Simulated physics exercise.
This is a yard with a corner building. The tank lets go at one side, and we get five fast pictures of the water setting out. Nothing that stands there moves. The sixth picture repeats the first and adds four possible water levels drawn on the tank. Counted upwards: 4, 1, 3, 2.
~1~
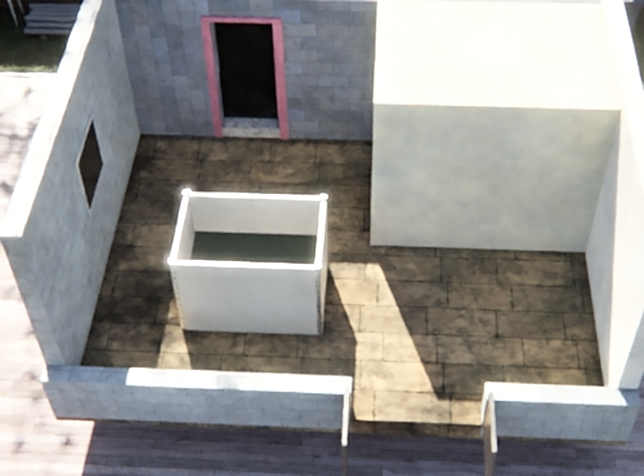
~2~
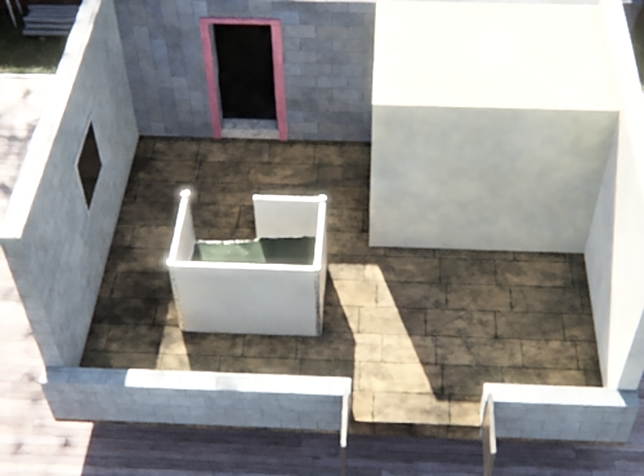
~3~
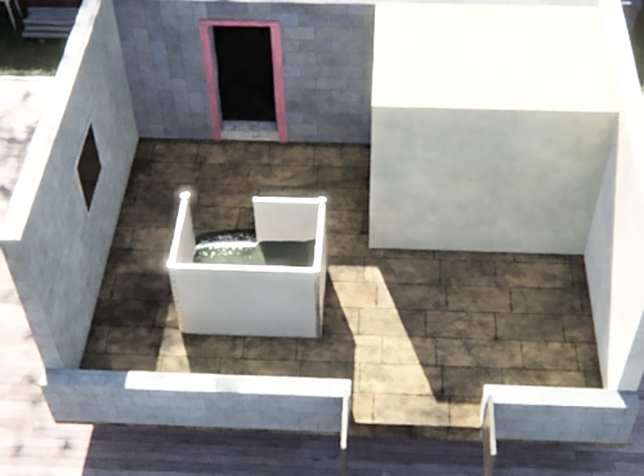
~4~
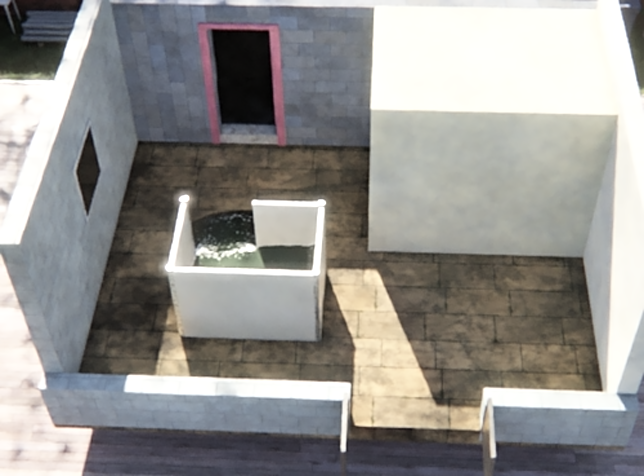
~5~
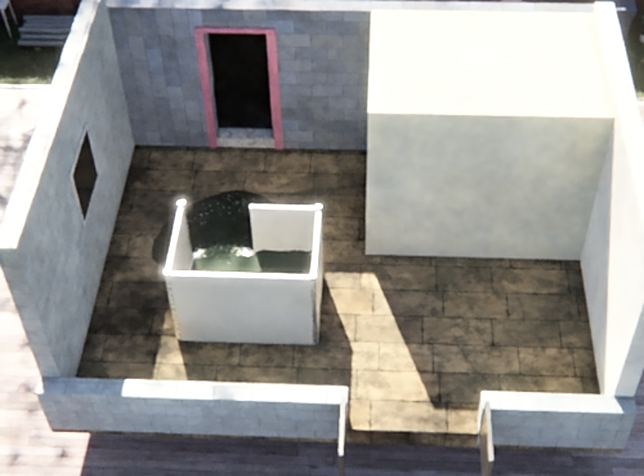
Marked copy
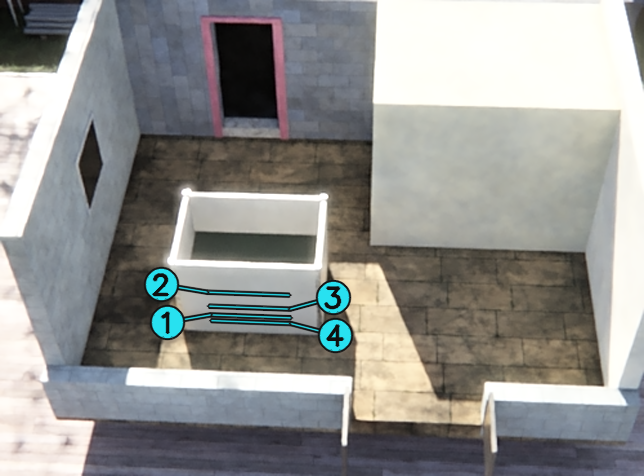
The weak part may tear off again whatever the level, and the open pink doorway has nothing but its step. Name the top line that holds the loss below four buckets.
Take 3.
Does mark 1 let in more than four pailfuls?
No, that is safe.
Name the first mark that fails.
Here it is mark 2.
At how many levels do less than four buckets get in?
Three of the four.
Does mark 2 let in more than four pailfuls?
Yes.
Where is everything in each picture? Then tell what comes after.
Water in the tank at rest, its middle at (254, 264); foot of the pink doorway at (252, 137); open gate at (419, 377).
Water covers 1 % of the ground, its front hidden from here.
Water covers 3 % of the ground, its front hidden from here.
Water covers 6 % of the ground, its front hidden from here.
Water covers 10 % of the ground, its front hidden from here.
On the marked copy, 1 at (250, 316); 2 at (248, 293); 3 at (249, 307); 4 at (251, 322); from the bottom up 4, 1, 3, 2.
With 1, nothing gets over.
With 2, about 10 bucketfuls get in.
With 3, a splash gets over, under a bucket.
With 4, nothing gets over.
